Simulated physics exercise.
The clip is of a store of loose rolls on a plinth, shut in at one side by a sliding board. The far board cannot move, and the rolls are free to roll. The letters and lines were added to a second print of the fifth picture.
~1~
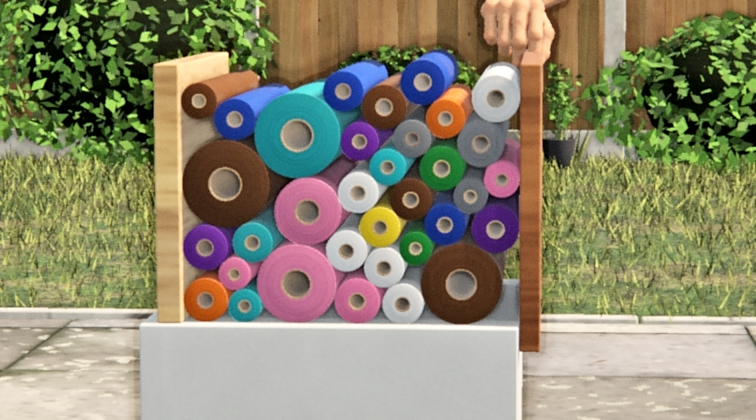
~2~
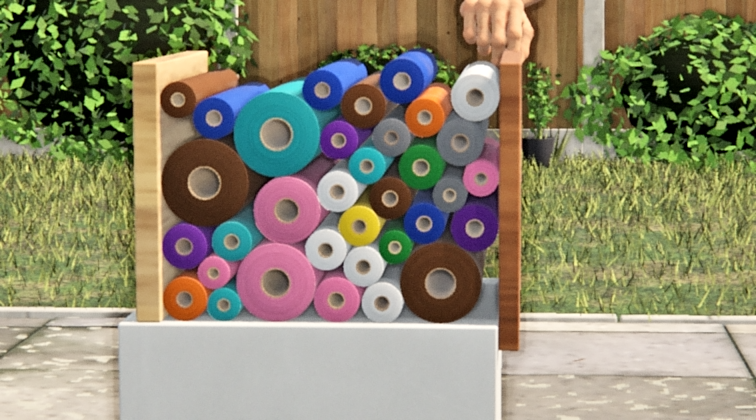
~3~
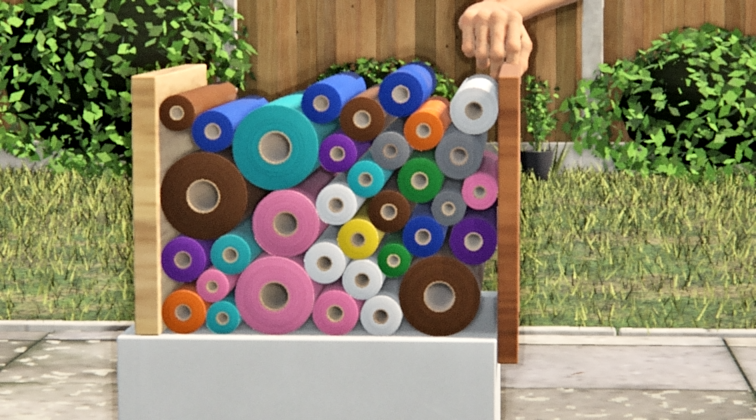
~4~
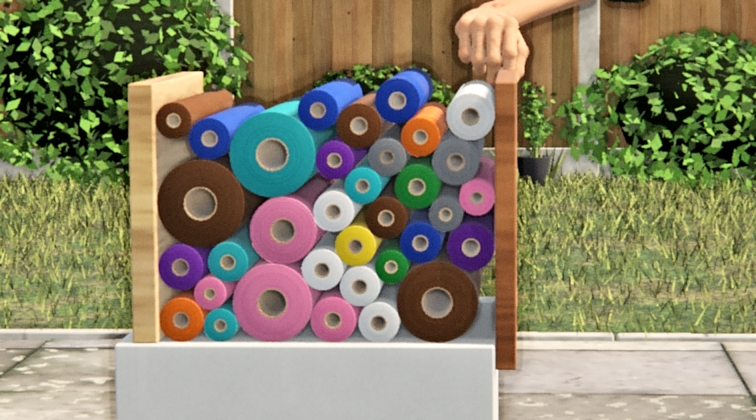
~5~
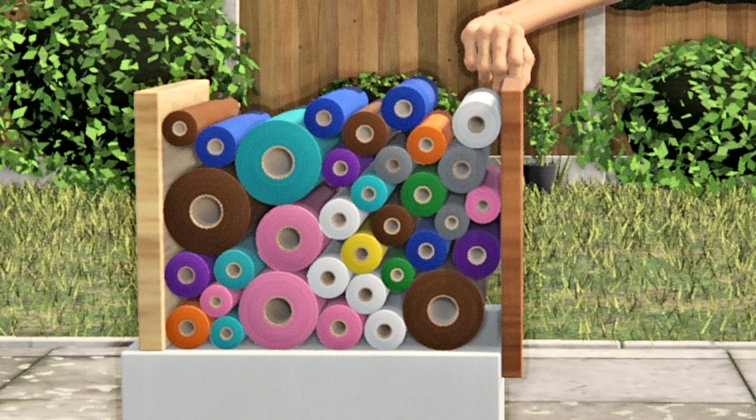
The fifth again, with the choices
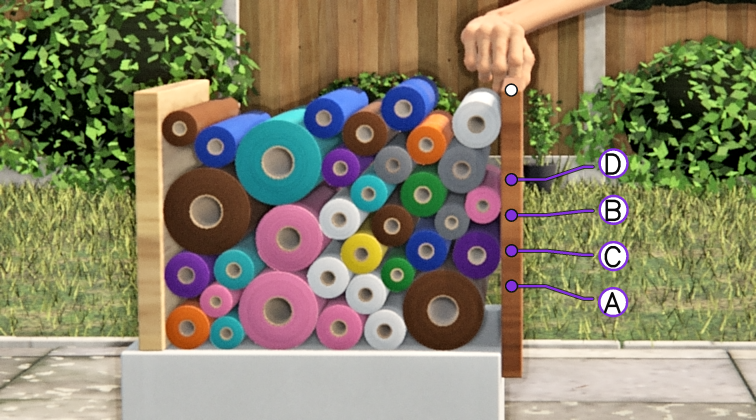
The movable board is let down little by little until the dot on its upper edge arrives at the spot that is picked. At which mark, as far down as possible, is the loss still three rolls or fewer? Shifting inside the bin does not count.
At most to B.
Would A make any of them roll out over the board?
At A: Yes.
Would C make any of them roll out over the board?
At C: Yes.
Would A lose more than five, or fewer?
More than five.
On the marked copy, A at (512, 286); B at (512, 215); C at (512, 251); D at (512, 180); the white dot at (512, 90).
With B. Early on, top of the board (501, 169).
Further on, top of the board (501, 215).
At the end, top of the board (501, 215), one out over the board.
As for the rest, A more than three out over the board; C more than three out over the board; D none out over the board.
